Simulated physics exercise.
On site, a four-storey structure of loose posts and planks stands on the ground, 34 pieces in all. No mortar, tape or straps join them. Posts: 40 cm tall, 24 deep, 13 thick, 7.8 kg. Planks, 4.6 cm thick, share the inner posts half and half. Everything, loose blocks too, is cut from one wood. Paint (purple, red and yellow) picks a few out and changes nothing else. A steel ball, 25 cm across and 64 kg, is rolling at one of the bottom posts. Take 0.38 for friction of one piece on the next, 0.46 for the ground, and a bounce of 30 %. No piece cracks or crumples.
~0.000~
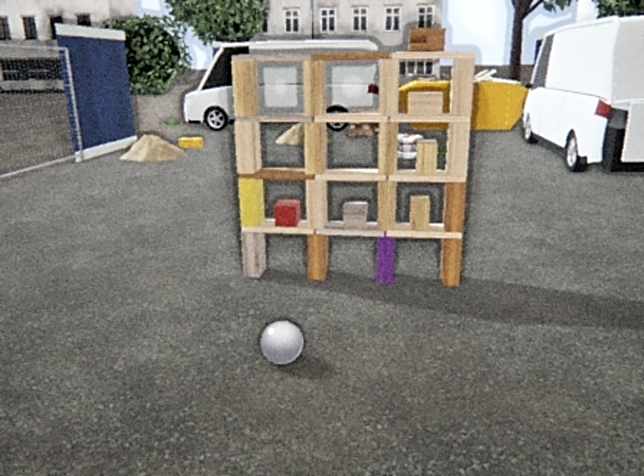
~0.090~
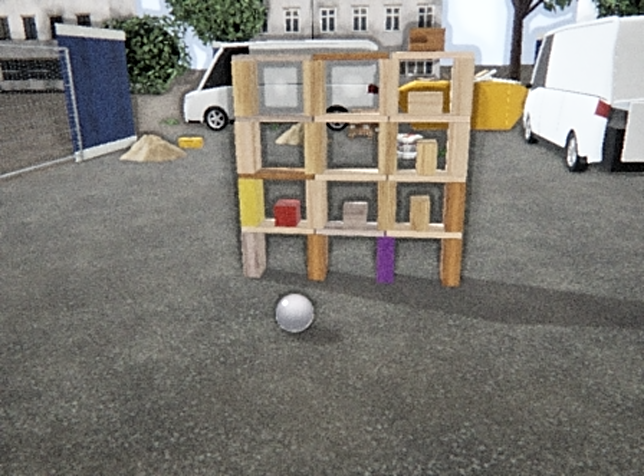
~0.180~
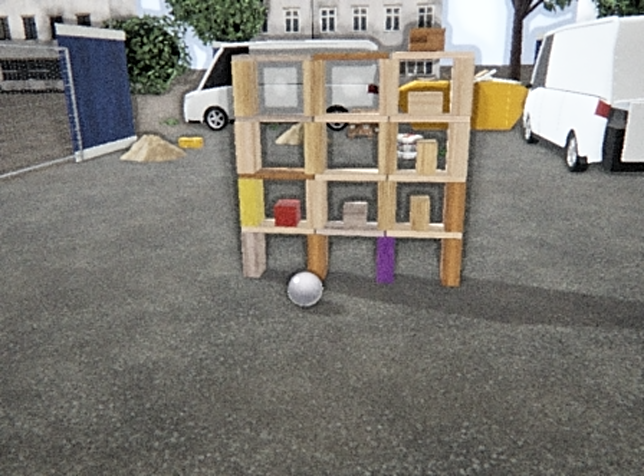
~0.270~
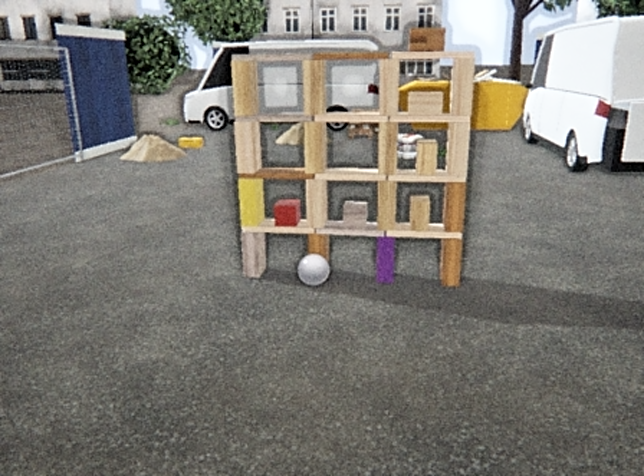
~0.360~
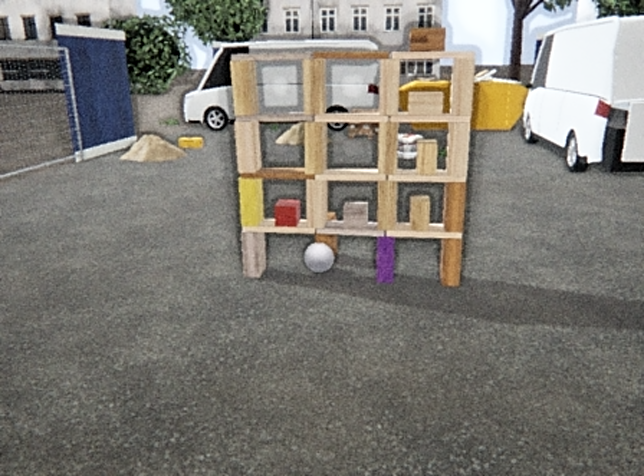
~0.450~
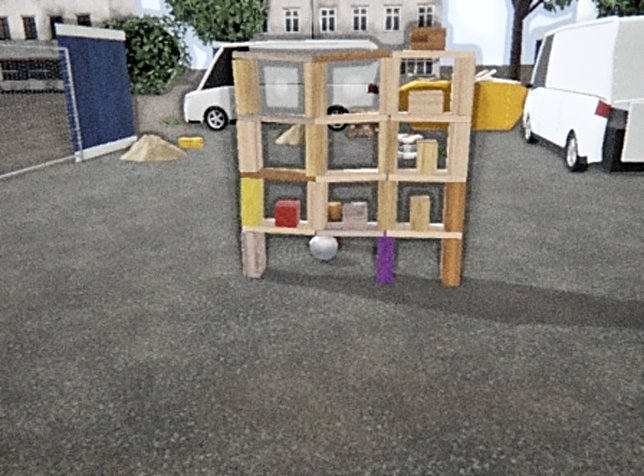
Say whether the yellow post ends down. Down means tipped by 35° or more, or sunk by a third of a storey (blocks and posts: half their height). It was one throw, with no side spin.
In the end the yellow post drops.
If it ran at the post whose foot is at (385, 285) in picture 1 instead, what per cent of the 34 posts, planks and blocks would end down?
In that case 100 per cent.
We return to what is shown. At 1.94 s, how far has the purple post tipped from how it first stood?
Some 15°.
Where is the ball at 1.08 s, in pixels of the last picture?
At about (346, 195).
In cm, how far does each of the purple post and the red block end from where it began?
Moved: Purple 0, red 50.
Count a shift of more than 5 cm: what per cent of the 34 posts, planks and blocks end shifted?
It is 80 per cent.
After 1.08 s, ball still moving; 17 of the 34 pieces down; yellow post leaning 52°; red block leaning 55°, 31 cm lower.
After 1.94 s, ball still moving; 22 of the 34 pieces down; yellow post on its side; purple post leaning 13°.
At rest (5.0 s), ball rolling away; 22 of the 34 pieces down; yellow post on its side; purple post leaning 10°; red block 44 cm lower. As the last picture would show them, middles, yellow post near (248, 248), purple post near (391, 254).
